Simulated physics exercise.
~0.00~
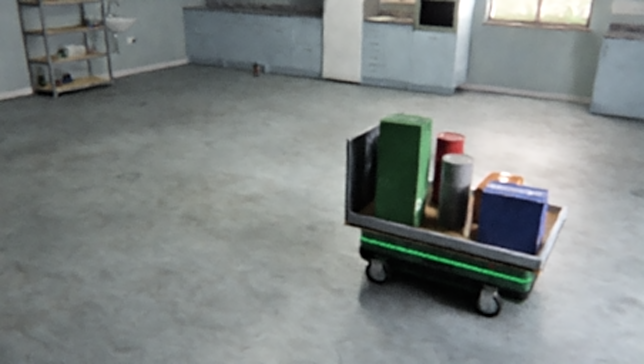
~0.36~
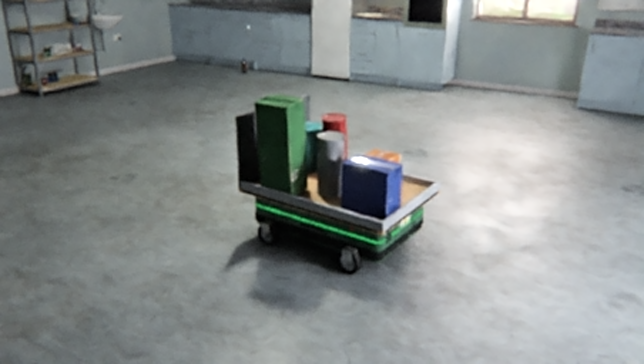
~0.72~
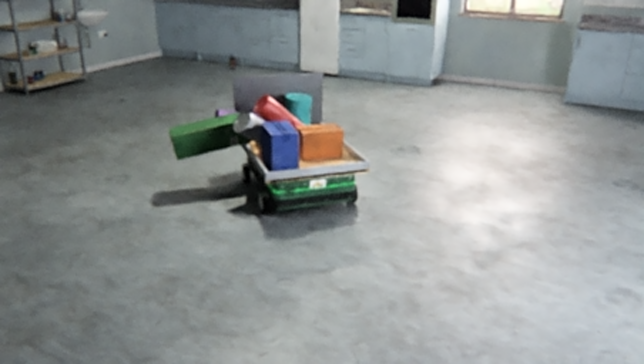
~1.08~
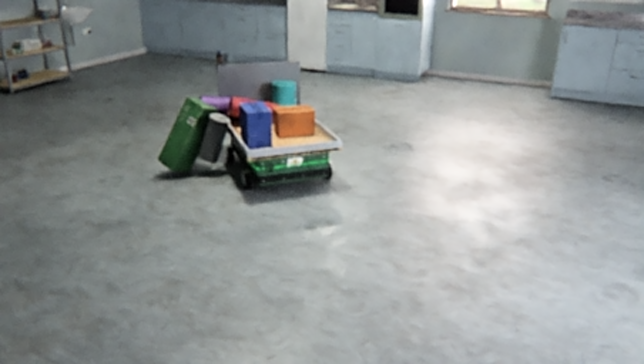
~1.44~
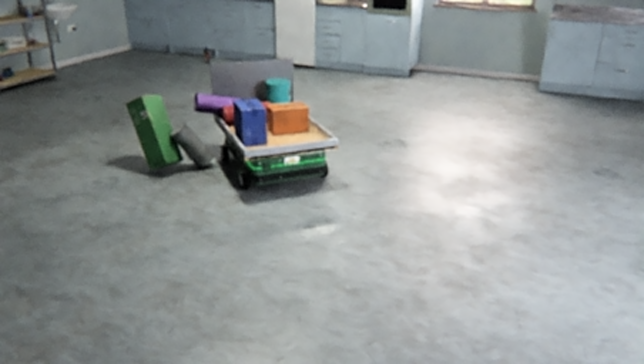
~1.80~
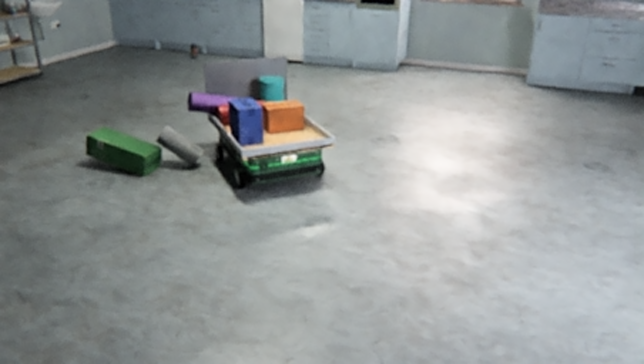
A low cart loaded with loose boxes and canisters rolled leftward across a grey floor, swinging round as its load toppled, then stopped; the tall green box and a grey canister fell off and ended lying on the floor to its left.
